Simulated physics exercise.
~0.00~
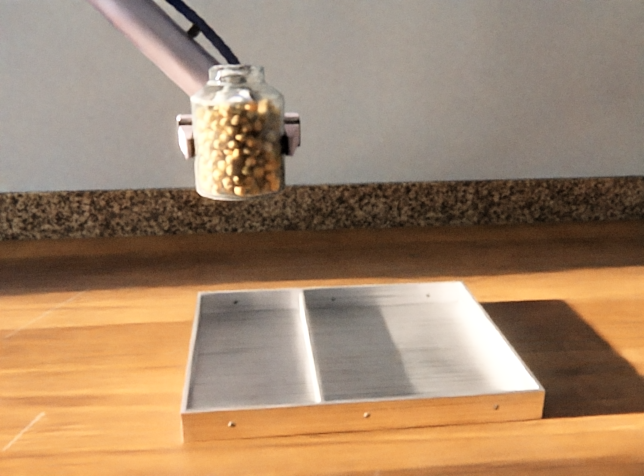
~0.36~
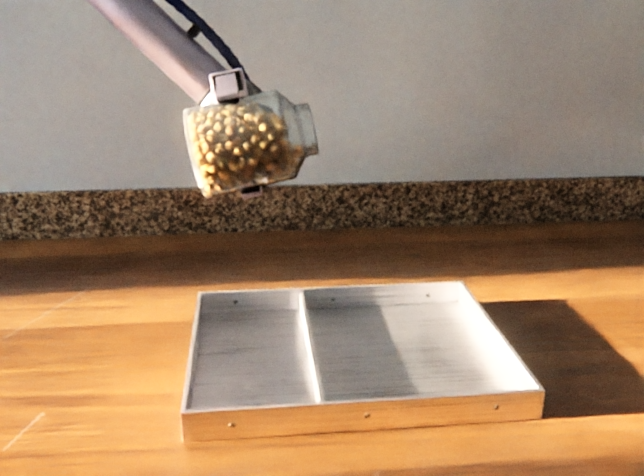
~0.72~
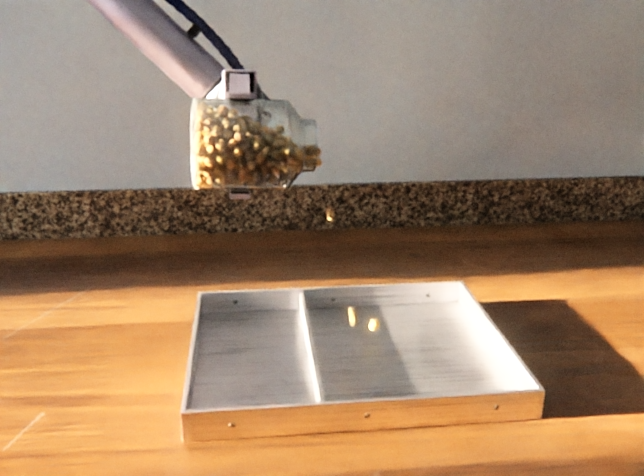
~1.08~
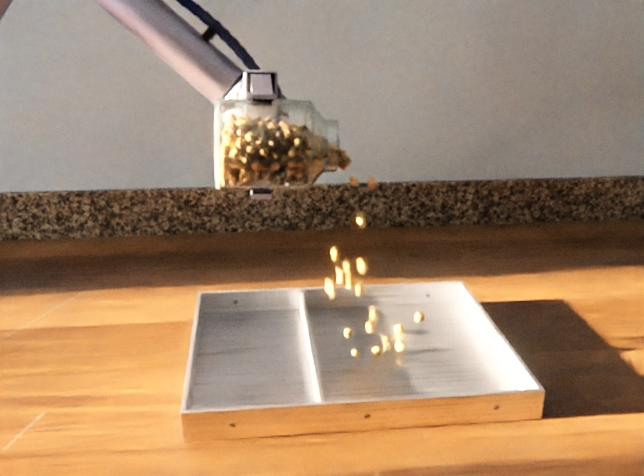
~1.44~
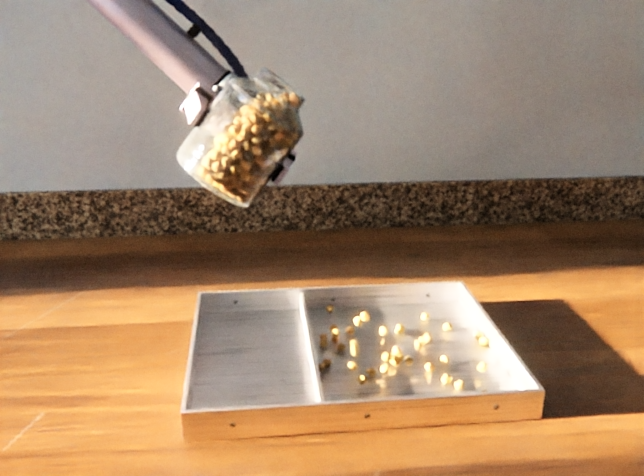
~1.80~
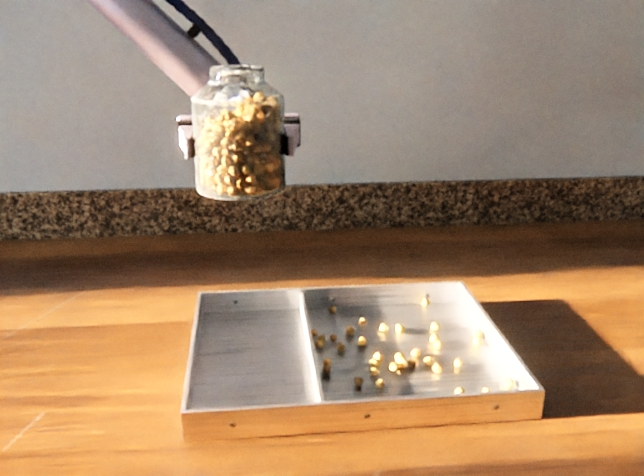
A robotic arm tips a jar, spills some chickpeas into the tray's right section, and rights it.
